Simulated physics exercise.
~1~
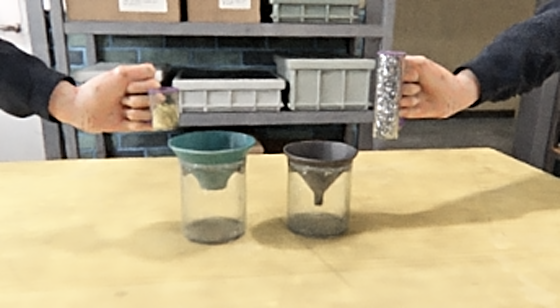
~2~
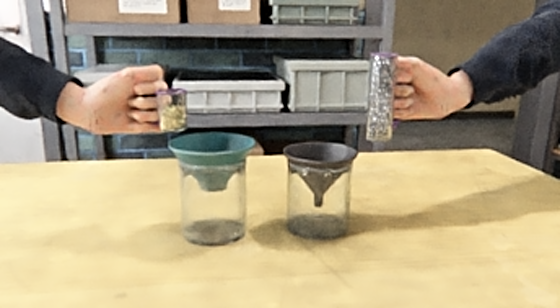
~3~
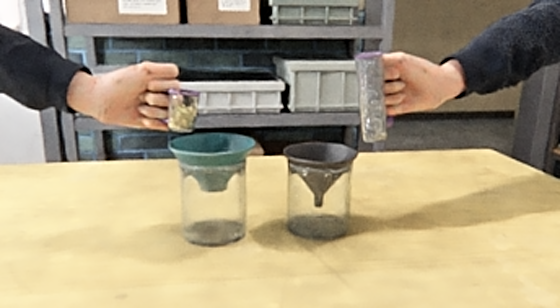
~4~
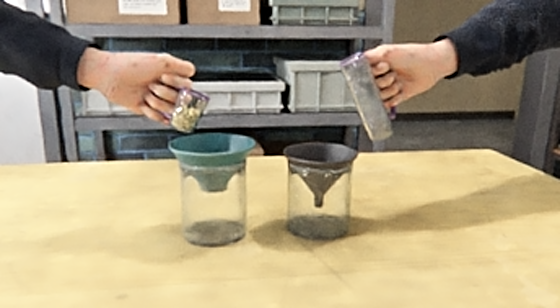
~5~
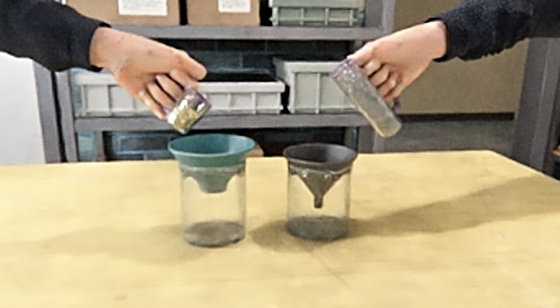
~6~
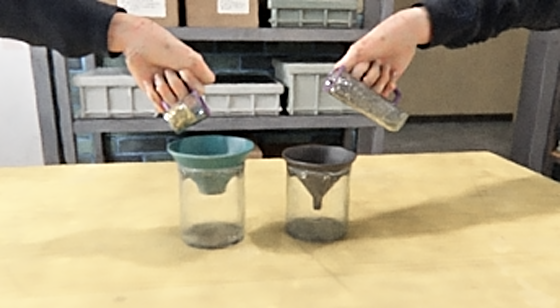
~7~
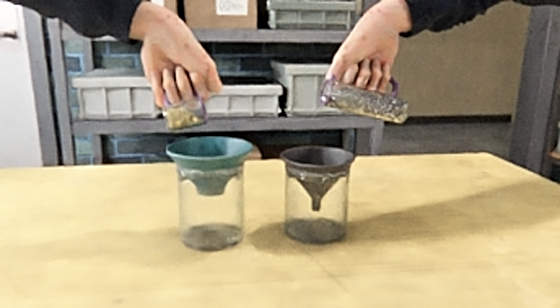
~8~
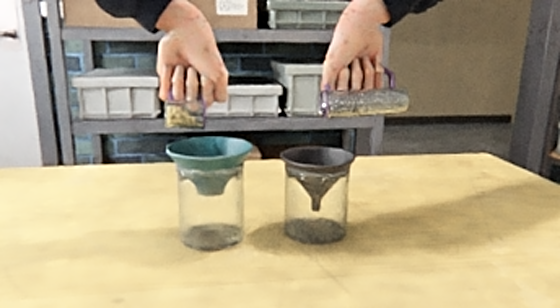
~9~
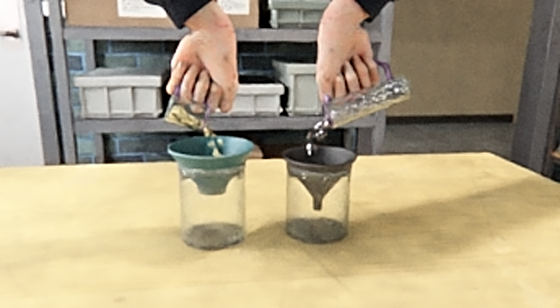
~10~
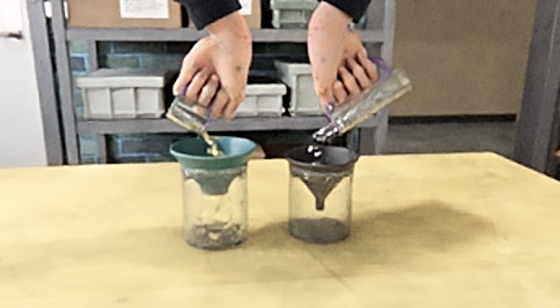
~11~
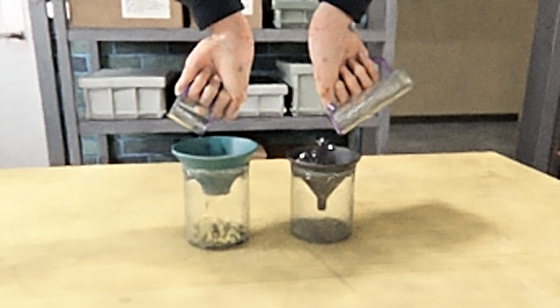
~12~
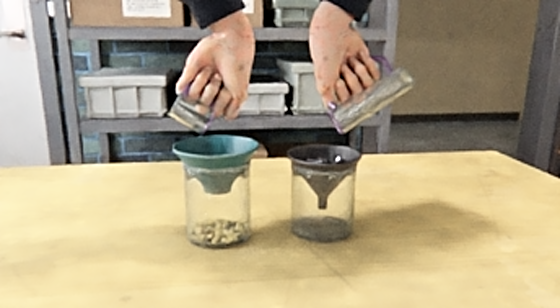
Two hands, each holding a small clear container of loose pieces, reach in from either side above a pale yellow table, seen from the front by a slightly swaying camera. Below them stand two clear jars, the left with a green funnel and the right with a dark grey one, before shelves of grey bins. The hands move inward and gradually tip the containers over the funnels. Yellowish pieces run through the green funnel, while silvery pieces drop into the dark one. Finally, the left cupful lies in its jar, but the right cupful stays stuck in its funnel.
